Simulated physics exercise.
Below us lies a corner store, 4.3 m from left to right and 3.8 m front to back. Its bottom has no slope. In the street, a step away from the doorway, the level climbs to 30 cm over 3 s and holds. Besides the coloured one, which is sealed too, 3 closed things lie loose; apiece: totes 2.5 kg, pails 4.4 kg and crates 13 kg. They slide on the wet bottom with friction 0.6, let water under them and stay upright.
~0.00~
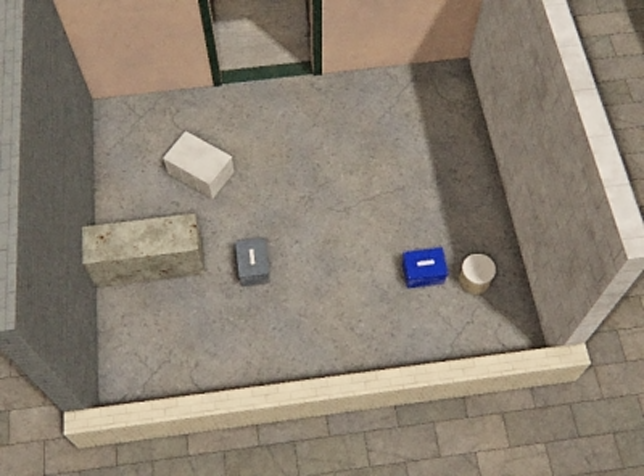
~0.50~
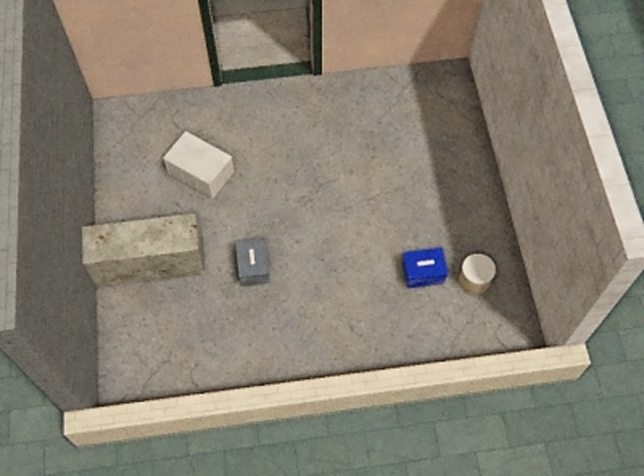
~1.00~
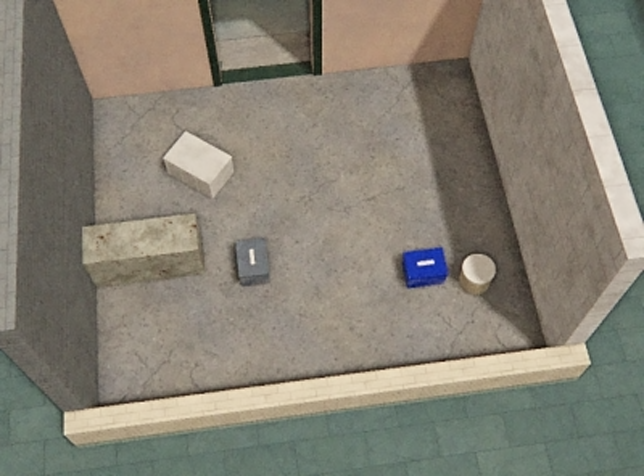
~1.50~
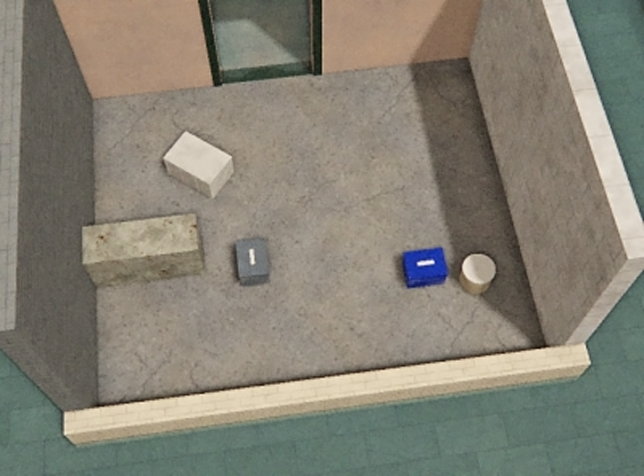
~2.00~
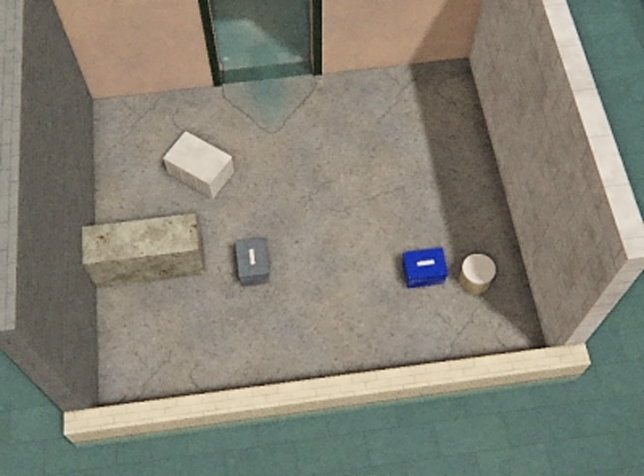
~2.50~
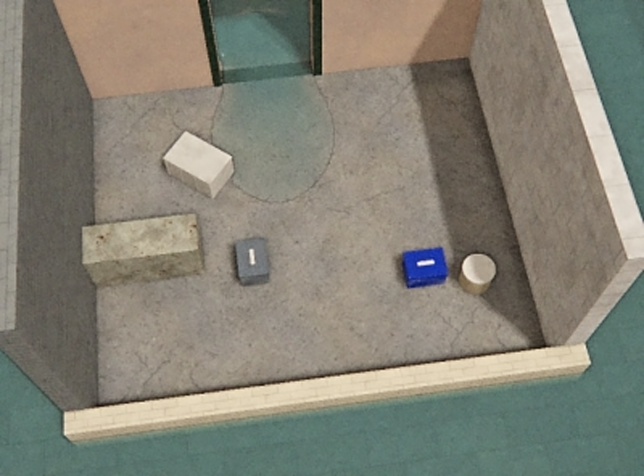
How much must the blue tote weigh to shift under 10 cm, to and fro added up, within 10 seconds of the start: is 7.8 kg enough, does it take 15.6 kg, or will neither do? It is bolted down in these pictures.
For it, neither weight holds it.
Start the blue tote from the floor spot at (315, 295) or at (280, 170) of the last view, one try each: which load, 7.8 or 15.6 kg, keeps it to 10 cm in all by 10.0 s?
In that order: Neither is enough; neither holds.
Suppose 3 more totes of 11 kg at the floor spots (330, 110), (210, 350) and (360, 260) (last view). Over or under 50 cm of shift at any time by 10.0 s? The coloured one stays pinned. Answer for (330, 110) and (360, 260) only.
In that order: Less, more.
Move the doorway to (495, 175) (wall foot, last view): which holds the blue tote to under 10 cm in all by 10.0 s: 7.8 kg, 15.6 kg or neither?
Then only the larger load is enough.
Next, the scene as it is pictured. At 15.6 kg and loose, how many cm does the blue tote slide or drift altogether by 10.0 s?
Some 120 cm in all.
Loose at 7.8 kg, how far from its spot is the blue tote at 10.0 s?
Roughly 200 cm.
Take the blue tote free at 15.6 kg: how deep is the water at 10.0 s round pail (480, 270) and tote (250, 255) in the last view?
Roughly 12 and 14 cm.
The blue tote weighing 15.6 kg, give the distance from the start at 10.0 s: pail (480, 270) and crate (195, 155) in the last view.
In that order: 120 cm, 40 cm.
After 3.5 s the blue tote would be 0 cm from its start with 7.8 kg and 0 cm from its start with 15.6 kg; 0 cm of water round it then.
After 4.5 s the blue tote would be 20 cm from its start with 7.8 kg and 0 cm from its start with 15.6 kg; 6 cm of water round it then.
After 7.0 s the blue tote would be 110 cm from its start with 7.8 kg and 0 cm from its start with 15.6 kg; 11 cm of water round it then.
After 10.0 s the blue tote would be 179 cm from its start with 7.8 kg and 90 cm from its start with 15.6 kg; 17 cm of water round it then.
